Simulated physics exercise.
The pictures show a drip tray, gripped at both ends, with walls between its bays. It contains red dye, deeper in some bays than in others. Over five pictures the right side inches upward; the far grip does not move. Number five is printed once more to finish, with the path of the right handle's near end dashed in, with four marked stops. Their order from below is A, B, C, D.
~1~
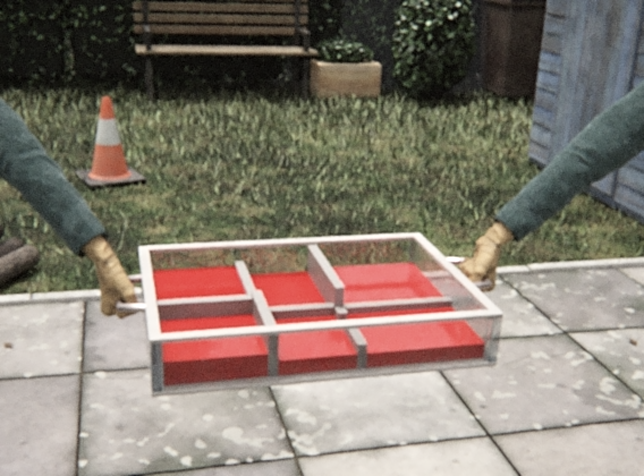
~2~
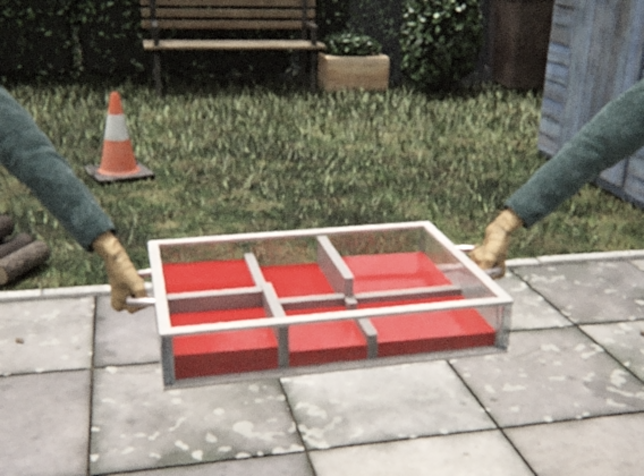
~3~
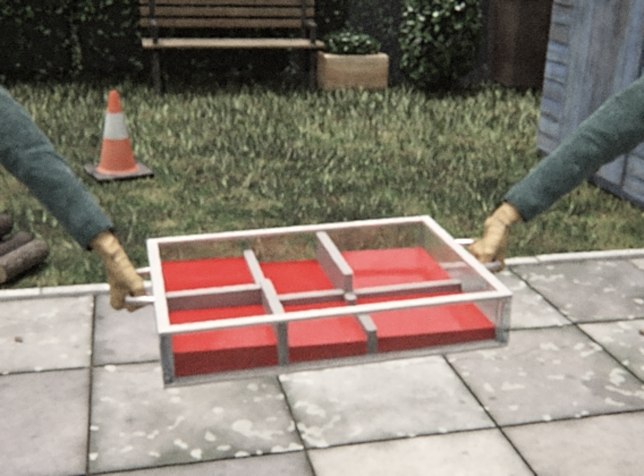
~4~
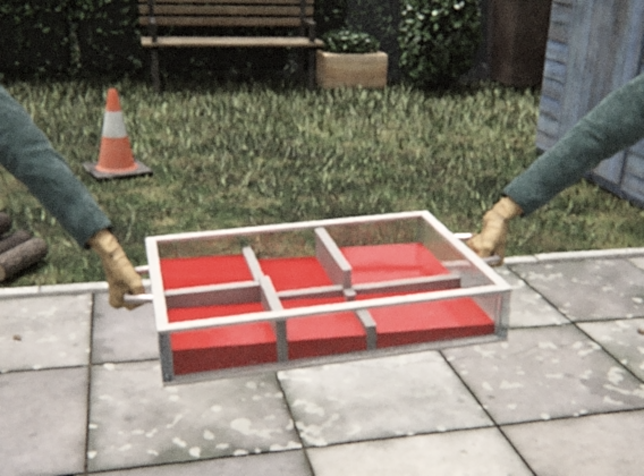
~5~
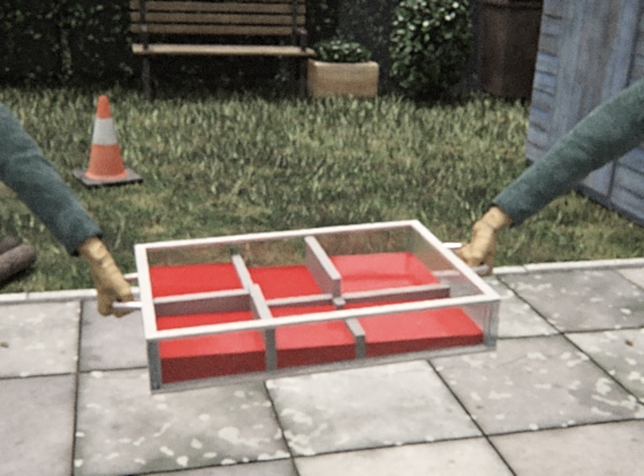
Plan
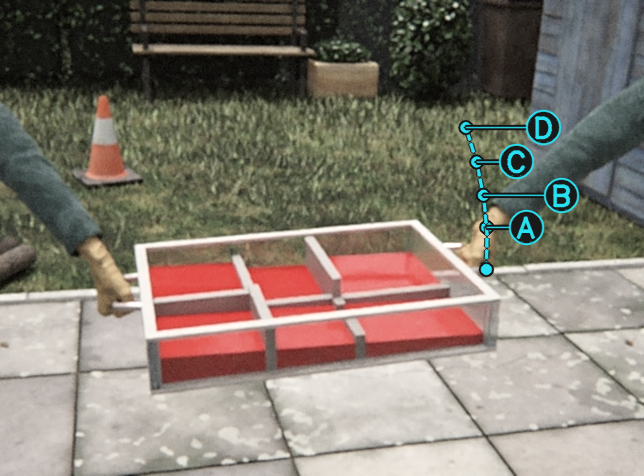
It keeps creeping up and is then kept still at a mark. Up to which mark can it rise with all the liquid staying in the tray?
Go for B.
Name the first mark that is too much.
Mark C.
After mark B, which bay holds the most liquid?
It is the back left one.
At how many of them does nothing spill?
Two of them.
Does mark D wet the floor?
Yes, that goes wrong.
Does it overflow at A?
No.
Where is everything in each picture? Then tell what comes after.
In the first picture, the tray is level; deepest in the back left bay, at (200, 289), shallowest in the back middle; right handle at (475, 272).
The second picture shows tipped about 1° down to the left; no wall is crossed; right handle at (485, 260).
The third picture shows tipped about 2° down to the left; no wall is crossed; right handle at (485, 254).
The fourth picture shows tipped about 3° down to the left; no wall is crossed; right handle at (484, 248).
The fifth picture shows tipped about 3° down to the left; deepest in the back left bay, at (198, 285), shallowest in the front right; right handle at (473, 258).
In cyan, A at (486, 227); B at (483, 195); C at (476, 161); D at (465, 127).
With A, nothing spills; the back left bay holds the most.
With B, nothing spills; the back left bay holds the most.
With C, about 4 % goes over the rim.
With D, about 22 % goes over the rim.
